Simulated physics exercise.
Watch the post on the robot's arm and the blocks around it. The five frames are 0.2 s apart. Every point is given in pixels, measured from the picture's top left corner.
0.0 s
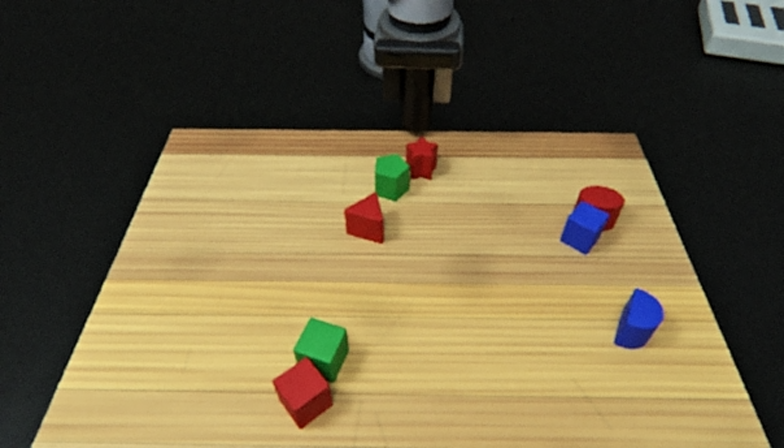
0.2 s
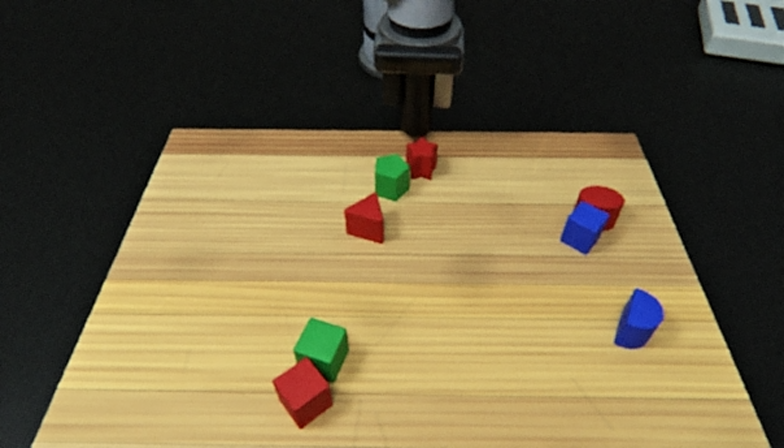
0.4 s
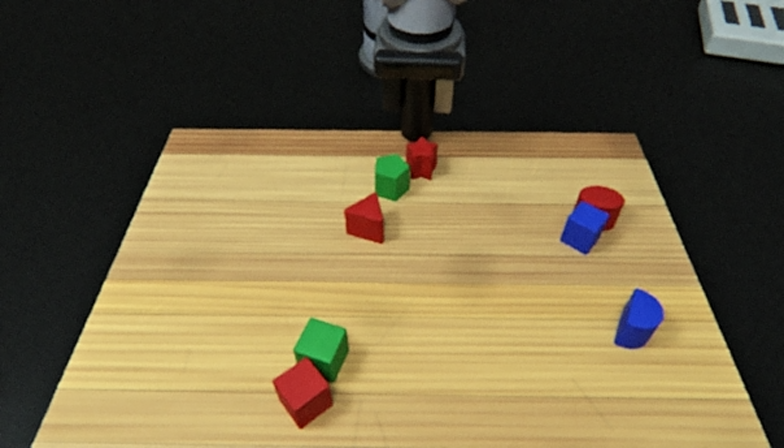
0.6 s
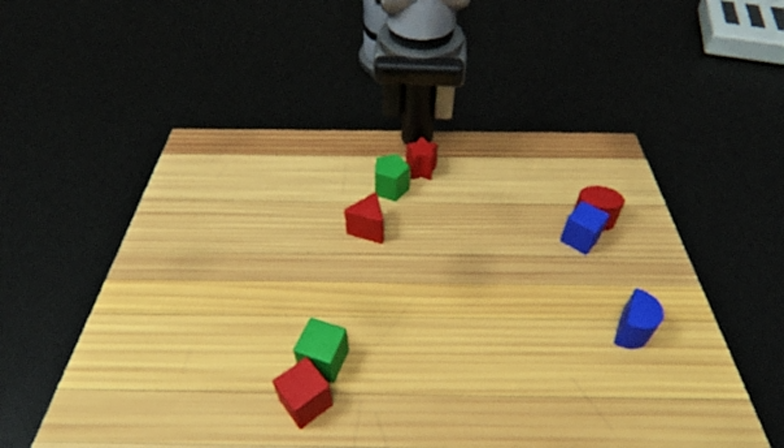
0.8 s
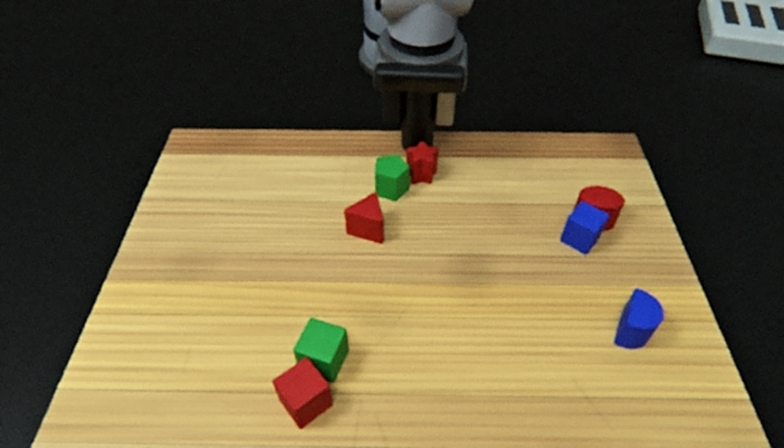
A robot arm with a dark post stands at the far edge of a pale wooden board, seen from above and in front against a black surround. A red star and green pentagon sit near the post, a red triangle just below, a green and a red cube lower left, and a red round block and two blue blocks right. The post inches toward the viewer, then nudges the star slightly forward, while the other blocks and camera stay still.
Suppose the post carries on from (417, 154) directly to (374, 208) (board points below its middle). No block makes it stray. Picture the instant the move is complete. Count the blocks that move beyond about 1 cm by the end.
Three or more shift.
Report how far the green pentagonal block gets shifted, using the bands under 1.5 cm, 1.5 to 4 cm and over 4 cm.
Beyond 4 cm.
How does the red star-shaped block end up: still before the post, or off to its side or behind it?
It is no longer ahead.
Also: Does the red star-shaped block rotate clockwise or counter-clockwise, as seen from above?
That block twists counter-clockwise.
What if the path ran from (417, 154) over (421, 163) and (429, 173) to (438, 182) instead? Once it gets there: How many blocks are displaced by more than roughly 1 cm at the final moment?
I'm going with one.
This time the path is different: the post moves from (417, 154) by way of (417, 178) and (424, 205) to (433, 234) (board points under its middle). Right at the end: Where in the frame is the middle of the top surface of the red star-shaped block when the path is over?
It is going to be at (443, 235).
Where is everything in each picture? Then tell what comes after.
In the first picture, tip of the post (416, 122), middles of tops, red triangular block (367, 207), green pentagonal block (391, 165), red star-shaped block (422, 147).
In the second picture, post (416, 127), nothing pushed.
In the third picture, post (416, 132), nothing pushed.
In the fourth picture, post (417, 138), nothing pushed.
In the fifth picture, post (417, 144), red triangular block (367, 207), green pentagonal block (391, 165), red star-shaped block (423, 151).
On the path given first. One third of the way, post (404, 162); green pentagonal block (388, 169), turned 15° clockwise; red star-shaped block (423, 166), turned 50° anticlockwise.
Two thirds of the way, post (390, 180); red triangular block (360, 216), turned 20° anticlockwise; green pentagonal block (368, 185), turned 30° clockwise; red star-shaped block (420, 172), turned 105° anticlockwise.
At the end, post (374, 199); red triangular block (351, 223), turned 75° anticlockwise; green pentagonal block (345, 199), turned 65° clockwise; red star-shaped block (420, 172), turned 105° anticlockwise.
